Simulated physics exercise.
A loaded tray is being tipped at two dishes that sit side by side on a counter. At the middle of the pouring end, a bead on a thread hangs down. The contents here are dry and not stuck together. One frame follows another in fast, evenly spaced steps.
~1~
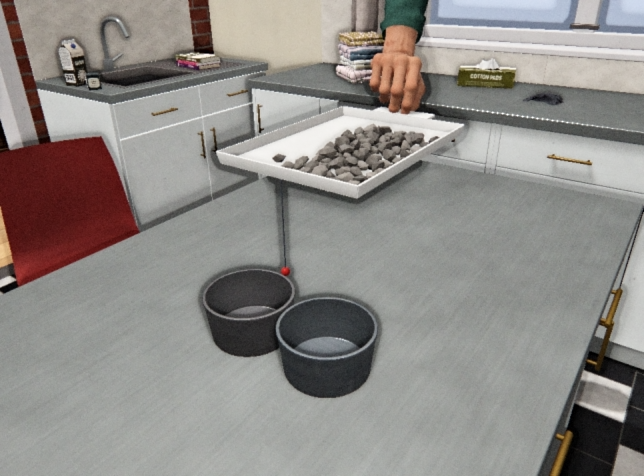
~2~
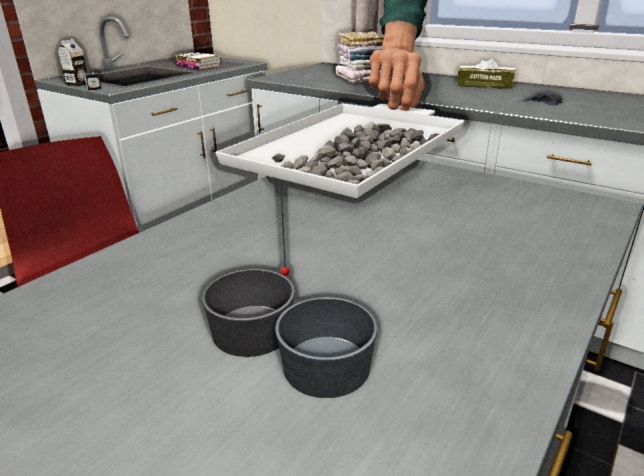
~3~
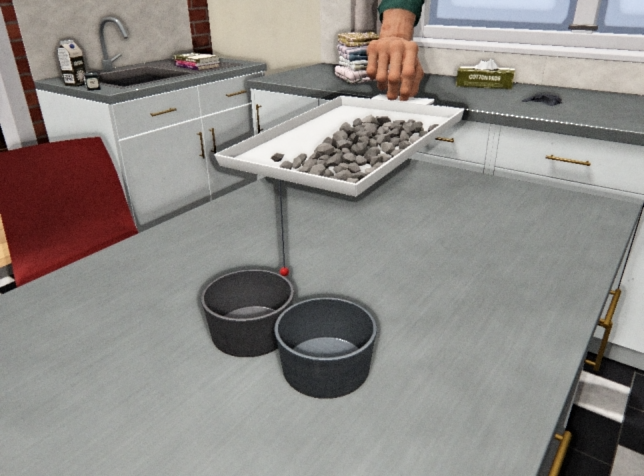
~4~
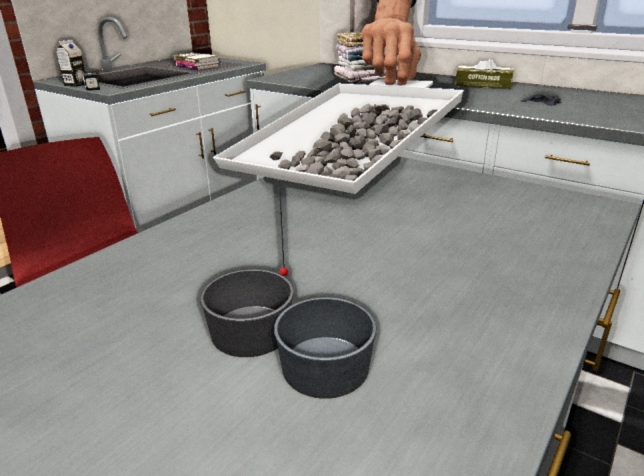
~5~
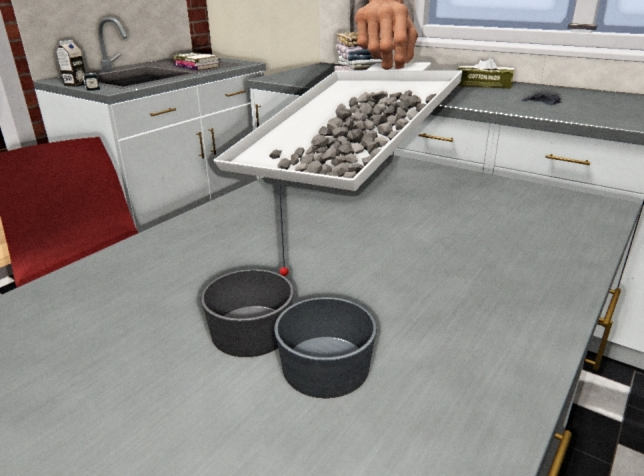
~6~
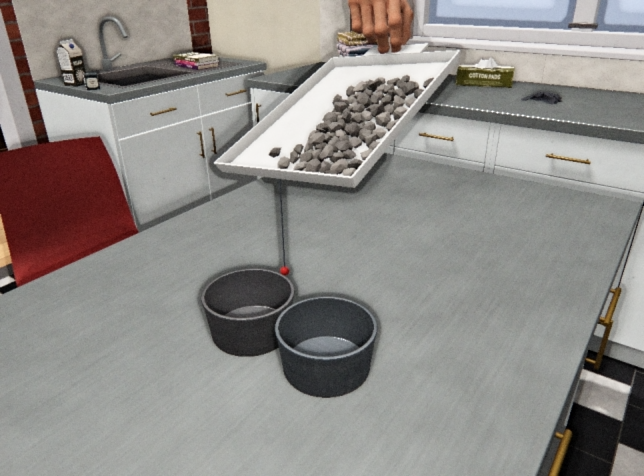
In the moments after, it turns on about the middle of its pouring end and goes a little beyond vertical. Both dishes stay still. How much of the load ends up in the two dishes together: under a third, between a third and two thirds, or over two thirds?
Together the dishes get between a third and two thirds of it.
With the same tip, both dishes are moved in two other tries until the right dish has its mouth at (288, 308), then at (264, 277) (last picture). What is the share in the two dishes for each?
80 per cent the first time, 50 per cent the second time.
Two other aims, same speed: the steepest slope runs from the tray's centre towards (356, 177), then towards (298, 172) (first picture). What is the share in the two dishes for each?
First some 50, then 70 per cent.
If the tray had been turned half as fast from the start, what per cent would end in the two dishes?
About 40 per cent.
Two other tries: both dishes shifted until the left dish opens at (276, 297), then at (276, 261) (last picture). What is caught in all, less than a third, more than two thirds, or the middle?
First: Less than a third. Second: Below one third.
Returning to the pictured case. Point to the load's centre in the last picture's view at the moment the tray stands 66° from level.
(268, 150).
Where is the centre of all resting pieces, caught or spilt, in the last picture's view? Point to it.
Resting centre, last frame: Roughly (236, 320).
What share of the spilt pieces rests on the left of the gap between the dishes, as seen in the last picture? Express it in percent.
About 100 percent.
Just after the last frame, tray tipped steeply; the larger part on the tray; about a tenth in the air.
A moment on, tray tipped past a quarter turn; about a tenth on the tray; just a few in the right dish; roughly half in the left dish; roughly a quarter outside both; roughly a quarter in the air.
Further on, tray tipped past a quarter turn; just a few in the right dish; roughly half in the left dish; roughly half outside both.
When it is over, tray tipped past a quarter turn; just a few in the right dish; roughly half in the left dish; roughly half outside both.
